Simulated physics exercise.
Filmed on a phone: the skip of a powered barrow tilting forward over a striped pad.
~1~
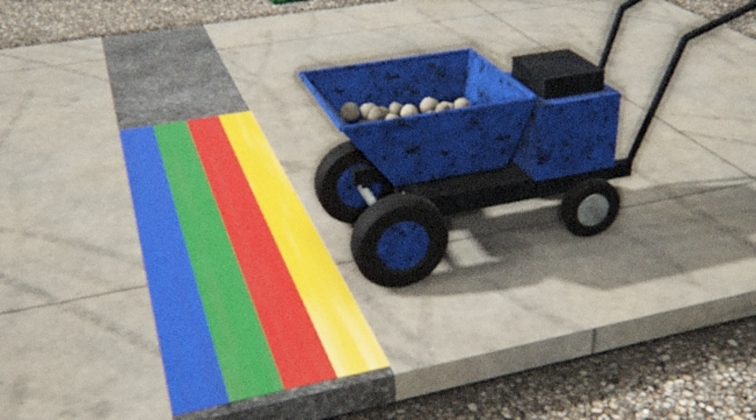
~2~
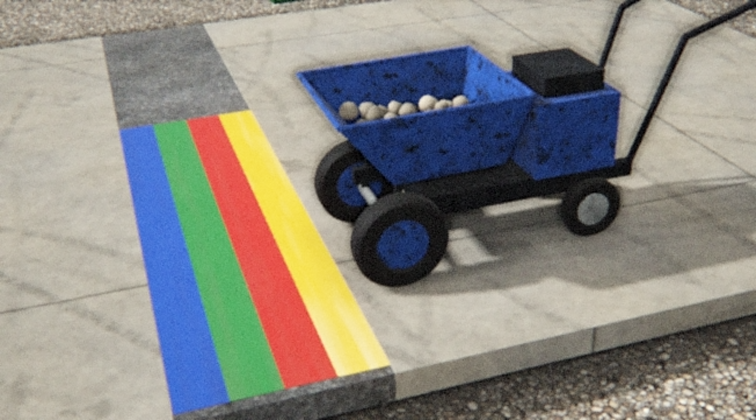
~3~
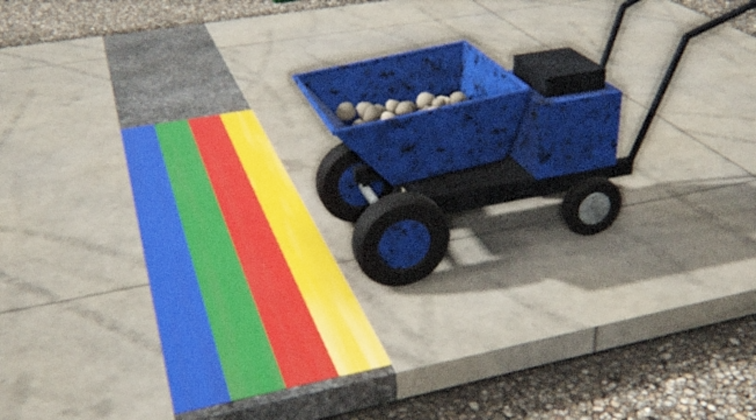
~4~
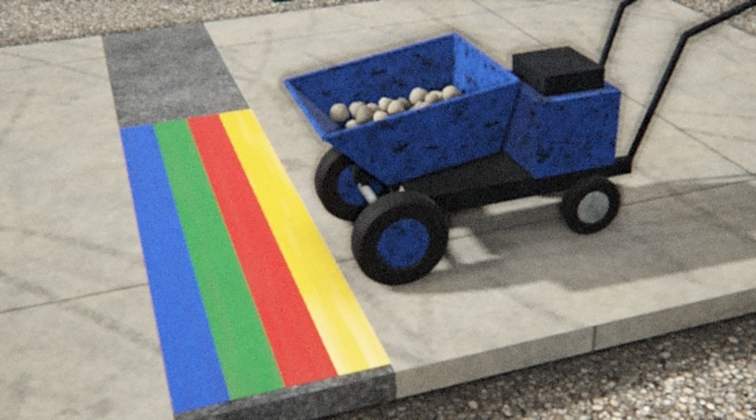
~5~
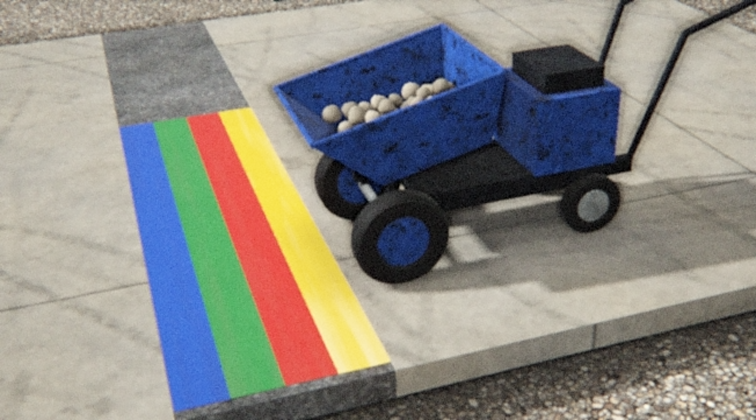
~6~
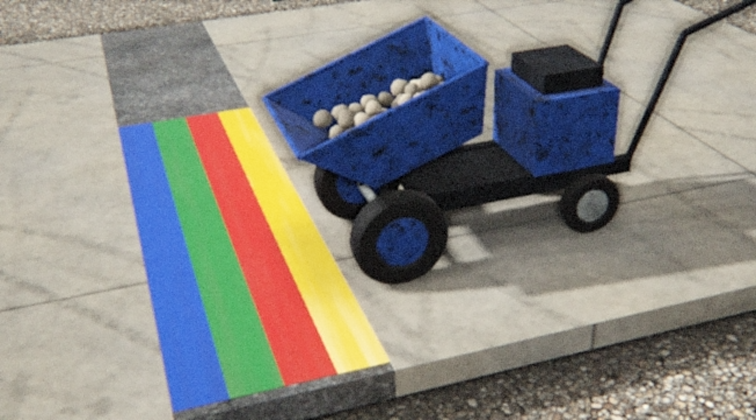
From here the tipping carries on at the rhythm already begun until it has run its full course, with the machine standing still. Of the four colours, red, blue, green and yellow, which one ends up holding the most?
The green one holds the most.
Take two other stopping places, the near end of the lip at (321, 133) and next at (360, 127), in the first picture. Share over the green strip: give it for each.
About 30 %, then 40 %.
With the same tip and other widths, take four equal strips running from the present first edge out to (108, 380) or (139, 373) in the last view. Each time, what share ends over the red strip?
30 % and 20 %, near enough.
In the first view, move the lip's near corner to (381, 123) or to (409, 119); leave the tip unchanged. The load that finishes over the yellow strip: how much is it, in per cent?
About 0 percent the first time, about 20 percent the second.
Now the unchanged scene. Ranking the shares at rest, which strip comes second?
Second: The blue one.
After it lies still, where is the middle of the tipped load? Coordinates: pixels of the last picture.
The centre comes to rest near (211, 270).
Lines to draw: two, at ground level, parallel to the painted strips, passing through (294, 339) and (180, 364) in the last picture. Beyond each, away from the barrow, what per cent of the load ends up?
Close to 80 % and 10 %, in that order.
Shortly afterwards, skip tipped steeply; the whole lot in the skip.
Next, skip tipped right over; all but a few in the skip; a little over the green strip.
Some moments later, skip tipped right over; near a third in the skip; only a few over the red strip; near half over the green strip; near a quarter over the blue strip; only a few off the paint.
In the end, skip tipped right over; near a quarter in the skip; none at all over the yellow strip; a little over the red strip; near half over the green strip; near a quarter over the blue strip; only a few off the paint.
